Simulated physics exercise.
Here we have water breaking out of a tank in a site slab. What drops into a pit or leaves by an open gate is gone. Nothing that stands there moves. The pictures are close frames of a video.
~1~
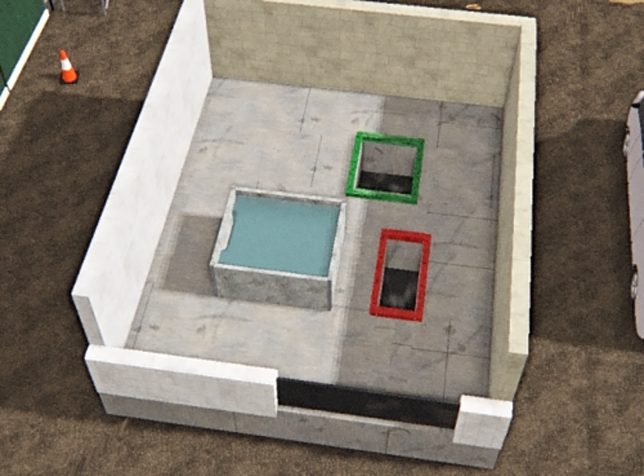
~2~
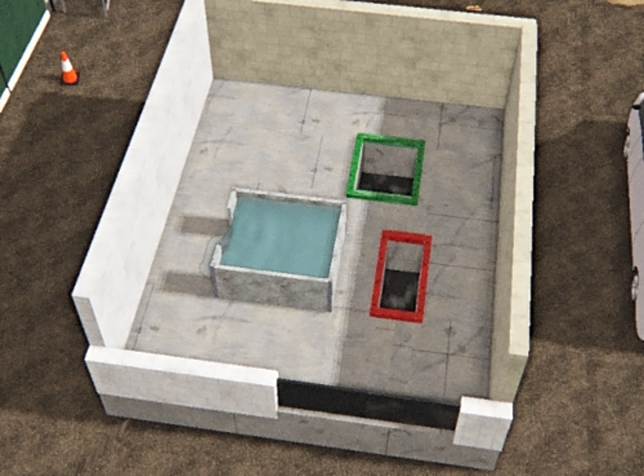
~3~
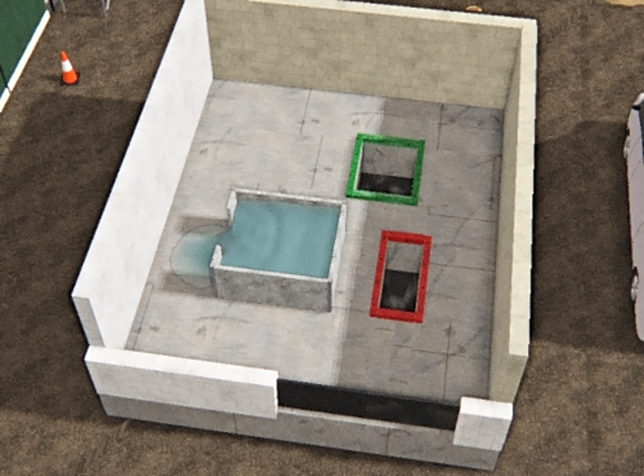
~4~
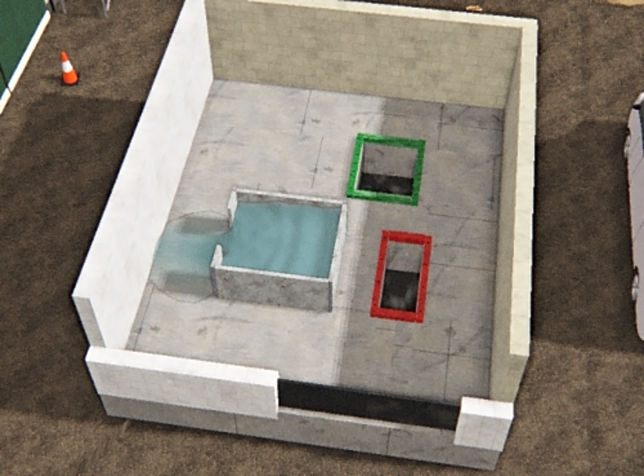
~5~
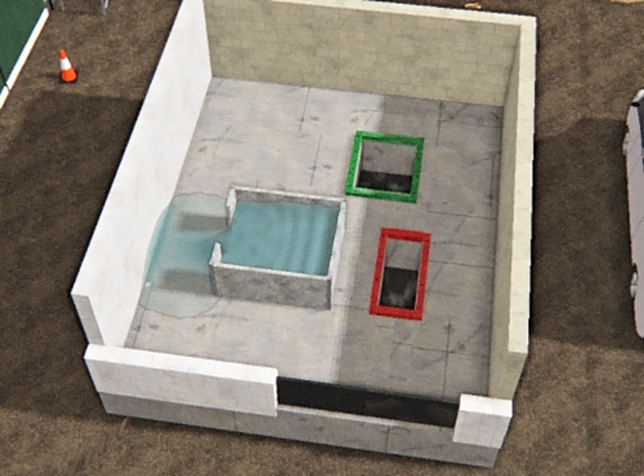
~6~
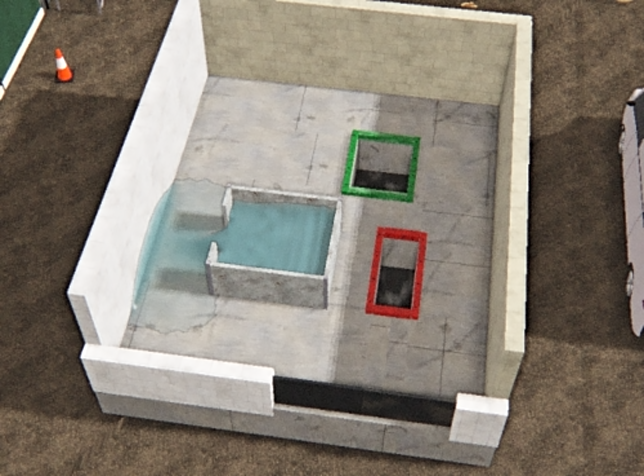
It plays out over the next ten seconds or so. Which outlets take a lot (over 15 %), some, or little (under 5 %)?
The gate takes under 5 %; the green pit takes under 5 %; the red pit takes under 5 %.
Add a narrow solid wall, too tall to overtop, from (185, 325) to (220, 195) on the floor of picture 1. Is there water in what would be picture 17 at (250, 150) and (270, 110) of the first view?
One after the other: Wet, wet.
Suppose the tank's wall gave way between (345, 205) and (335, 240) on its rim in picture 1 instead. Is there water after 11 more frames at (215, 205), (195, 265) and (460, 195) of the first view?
One after the other: Clear, clear, flooded.
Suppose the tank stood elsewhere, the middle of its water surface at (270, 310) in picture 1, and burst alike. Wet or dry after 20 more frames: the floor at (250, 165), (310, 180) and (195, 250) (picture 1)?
One after the other: Awash, under water, awash.
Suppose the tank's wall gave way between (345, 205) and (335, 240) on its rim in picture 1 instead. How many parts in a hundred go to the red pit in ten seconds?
Per cent: Red 45.
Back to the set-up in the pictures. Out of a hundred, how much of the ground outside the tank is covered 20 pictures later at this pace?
Roughly 60 per cent.
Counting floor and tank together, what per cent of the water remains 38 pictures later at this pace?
Near 100 in a hundred.
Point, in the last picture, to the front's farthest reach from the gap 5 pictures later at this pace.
Roughly at (198, 110).
A moment on, water covers 15 % of the floor; the gate 0 %, the green pit 0 %, the red pit 0 %.
Next, water covers 35 % of the floor; the gate 0 %, the green pit 0 %, the red pit 0 %.
Then, water covers 60 % of the floor; the gate 0 %, the green pit 0 %, the red pit 0 %.
Later, water covers 85 % of the floor; the gate 0 %, the green pit 0 %, the red pit 0 %.
In the end, water covers 95 % of the floor; the gate 0 %, the green pit 0 %, the red pit 0 %.
